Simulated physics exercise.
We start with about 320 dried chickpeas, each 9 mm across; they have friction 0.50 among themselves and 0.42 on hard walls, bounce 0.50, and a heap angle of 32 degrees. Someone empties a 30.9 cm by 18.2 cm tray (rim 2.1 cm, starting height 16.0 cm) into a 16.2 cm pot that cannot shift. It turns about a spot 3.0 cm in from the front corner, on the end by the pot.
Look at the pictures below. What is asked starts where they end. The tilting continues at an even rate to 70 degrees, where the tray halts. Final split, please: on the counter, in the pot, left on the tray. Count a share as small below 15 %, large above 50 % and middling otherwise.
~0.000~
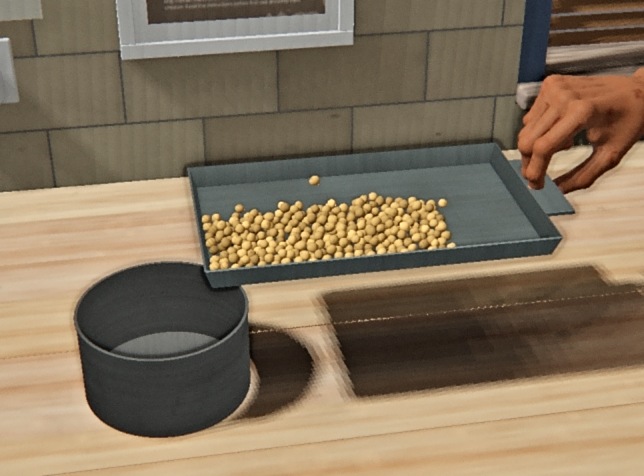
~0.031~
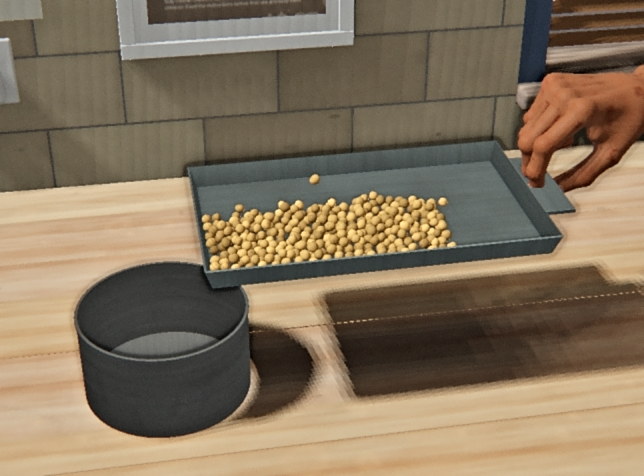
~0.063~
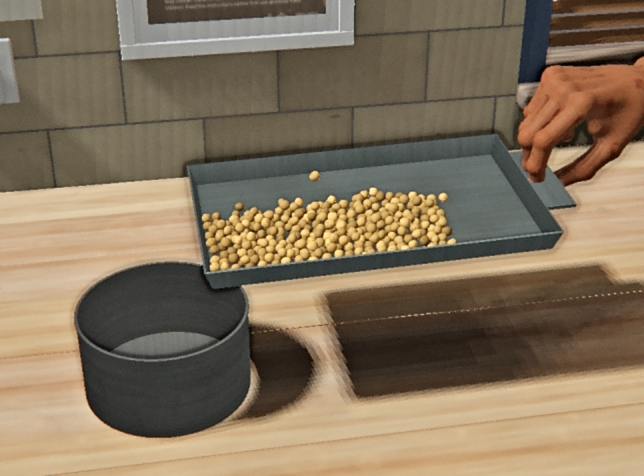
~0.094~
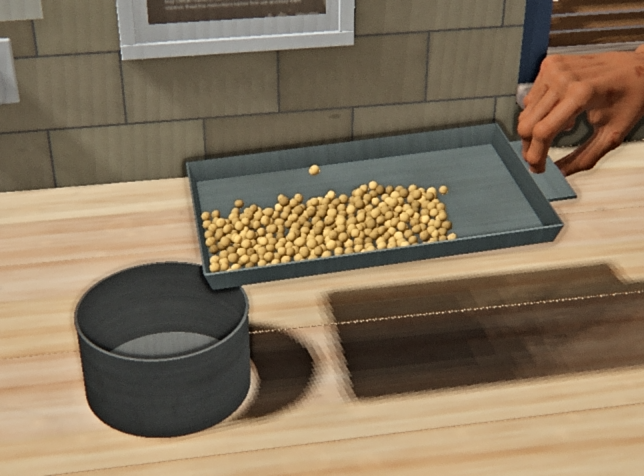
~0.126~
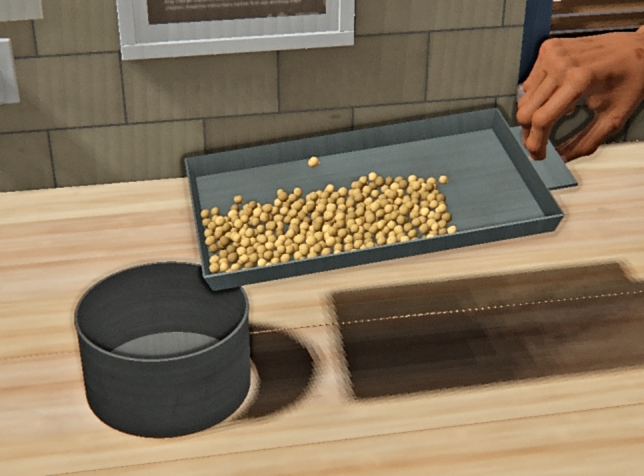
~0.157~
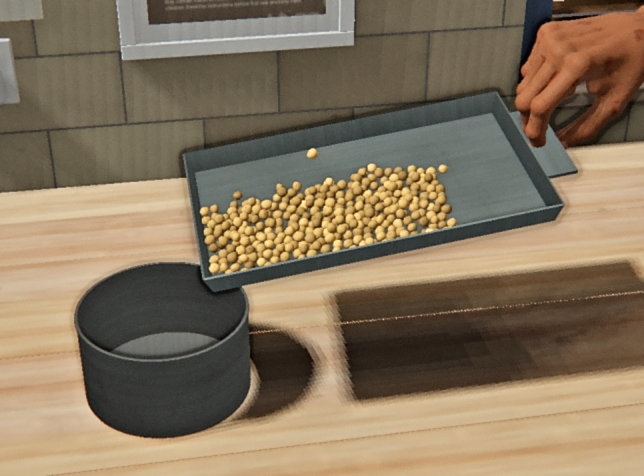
Counter: Large. Pot: Small. Tray: Middling.
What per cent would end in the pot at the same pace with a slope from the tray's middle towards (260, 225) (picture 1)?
About 35 per cent.
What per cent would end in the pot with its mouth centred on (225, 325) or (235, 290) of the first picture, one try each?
I'd say some 40 per cent for the first and some 0 per cent for the second.
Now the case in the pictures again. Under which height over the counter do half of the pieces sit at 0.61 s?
Roughly 24 cm.
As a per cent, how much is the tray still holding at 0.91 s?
Something like 75 percent, roughly.
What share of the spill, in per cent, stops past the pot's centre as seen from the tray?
Around 50 in a hundred.
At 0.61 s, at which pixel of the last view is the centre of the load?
Roughly (274, 204).
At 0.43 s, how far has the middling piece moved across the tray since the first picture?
By then it sits near 1 cm from where it began.
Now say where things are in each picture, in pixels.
The first frame shows tray tilt 0 degrees, front corners at (212, 267) and (554, 234); middle of the pieces at (328, 237); pot at (162, 307).
The second frame shows tray tilt 0 degrees, front corners at (212, 268) and (554, 233); middle of the pieces at (328, 236).
The third frame shows tray tilt 2 degrees, front corners at (212, 268) and (554, 229); middle of the pieces at (328, 234).
The fourth frame shows tray tilt 4 degrees, front corners at (211, 270) and (555, 222), lowest corner left front; middle of the pieces at (328, 231).
The fifth frame shows tray tilt 7 degrees, front corners at (211, 271) and (555, 212), lowest corner left front; middle of the pieces at (328, 226).
The sixth frame shows tray tilt 11 degrees, front corners at (210, 273) and (555, 202), lowest corner left front; middle of the pieces at (327, 221); pot at (162, 308). The tray's pace is about 110 degrees a second.
After 0.43 s, tilt 40 degrees; the tray holds 100 %, the pot 0 %.
Then, at 0.61 s, tilt 60 degrees; the tray holds 100 %, the pot 0 %.
After 0.91 s, tilt 70 degrees; the tray holds 75 %, the pot 0 %.
By 2.2 s all is still; counter 55 %, pot 5 %, tray 35 %.
